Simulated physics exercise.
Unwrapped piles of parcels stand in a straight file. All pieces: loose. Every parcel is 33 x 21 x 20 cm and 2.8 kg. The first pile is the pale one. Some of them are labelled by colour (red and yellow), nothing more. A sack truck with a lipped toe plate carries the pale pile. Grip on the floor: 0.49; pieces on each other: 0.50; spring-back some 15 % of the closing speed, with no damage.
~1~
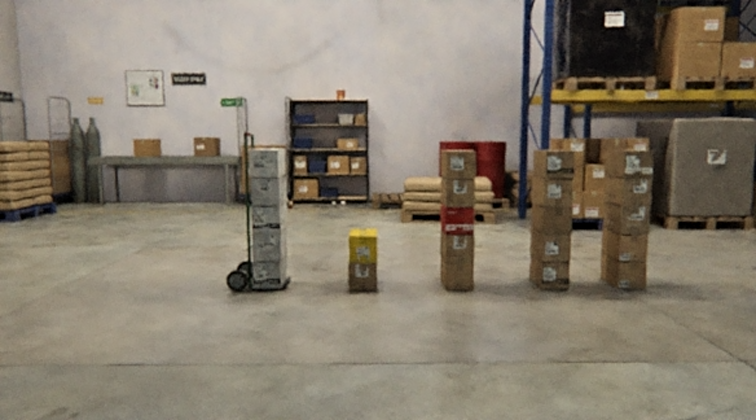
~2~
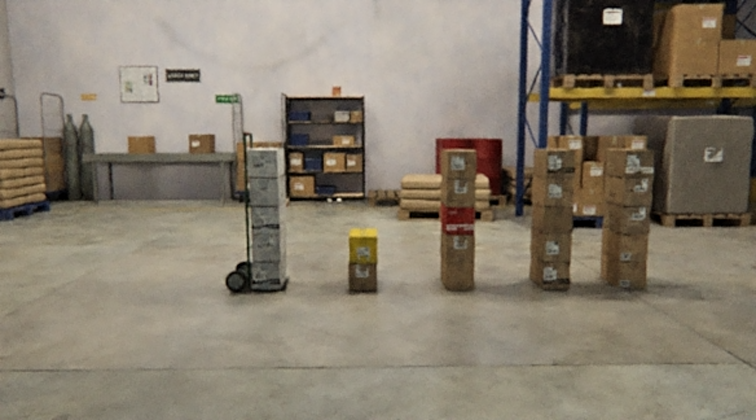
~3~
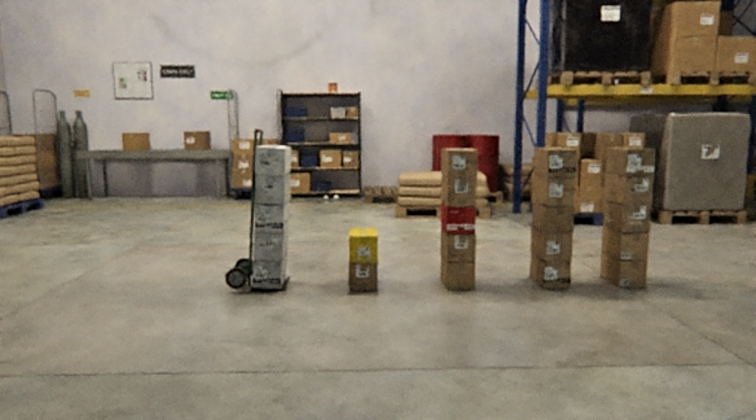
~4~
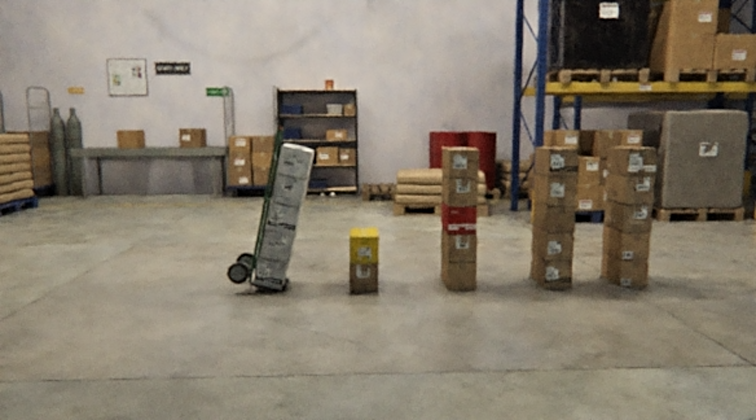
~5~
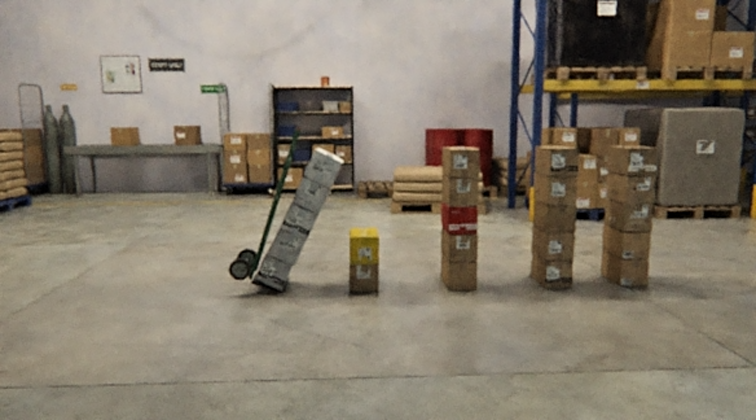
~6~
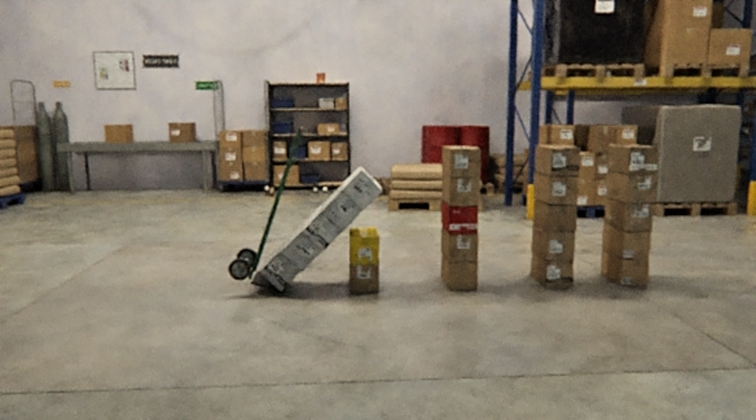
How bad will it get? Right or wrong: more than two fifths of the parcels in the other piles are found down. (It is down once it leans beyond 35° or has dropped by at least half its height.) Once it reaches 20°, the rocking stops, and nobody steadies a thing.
Wrong.
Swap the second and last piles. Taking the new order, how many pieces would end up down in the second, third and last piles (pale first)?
Down per pile: Second 5, third 4, last 1.
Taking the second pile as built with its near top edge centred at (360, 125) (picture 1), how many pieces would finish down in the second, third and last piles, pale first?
Second 6, third 4, last 5.
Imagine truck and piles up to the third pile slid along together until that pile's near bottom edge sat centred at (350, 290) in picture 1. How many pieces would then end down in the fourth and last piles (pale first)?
Counts down: Fourth 0; last 0.
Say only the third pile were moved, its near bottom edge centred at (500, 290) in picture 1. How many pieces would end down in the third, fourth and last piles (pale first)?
Per pile - third: 0, fourth: 0, last: 0.
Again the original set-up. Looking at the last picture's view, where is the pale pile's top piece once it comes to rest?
It ends up centred around (432, 273) in the last view.
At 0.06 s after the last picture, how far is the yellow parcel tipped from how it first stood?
I'd put it at roughly 0 degrees away from its starting angle.
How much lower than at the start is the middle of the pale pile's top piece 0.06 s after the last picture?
I'd put it at close to 30 cm below where it started.
Then, 0.06 s on from the sixth picture, 5 of the pale pile down; none of the 17 other parcels down.
Then, 0.15 s on from the sixth picture, 5 of the pale pile down; none of the 17 other parcels down, 1 disturbed; yellow parcel tipped 4°.
Then, 0.33 s on from the sixth picture, 5 of the pale pile down; none of the 17 other parcels down, 5 disturbed; yellow parcel tipped 14°; red parcel displaced 20 mm.
Then, 0.71 s on from the sixth picture, 5 of the pale pile down; 1 of the 17 other parcels down; yellow parcel on its side; red parcel displaced 20 mm.
Finally, 5 of the pale pile down; 1 of the 17 other parcels down; yellow parcel on its side; red parcel displaced 25 mm. That is 6 per cent. Seen by the last camera, middles, yellow parcel near (400, 271), red parcel near (463, 216).
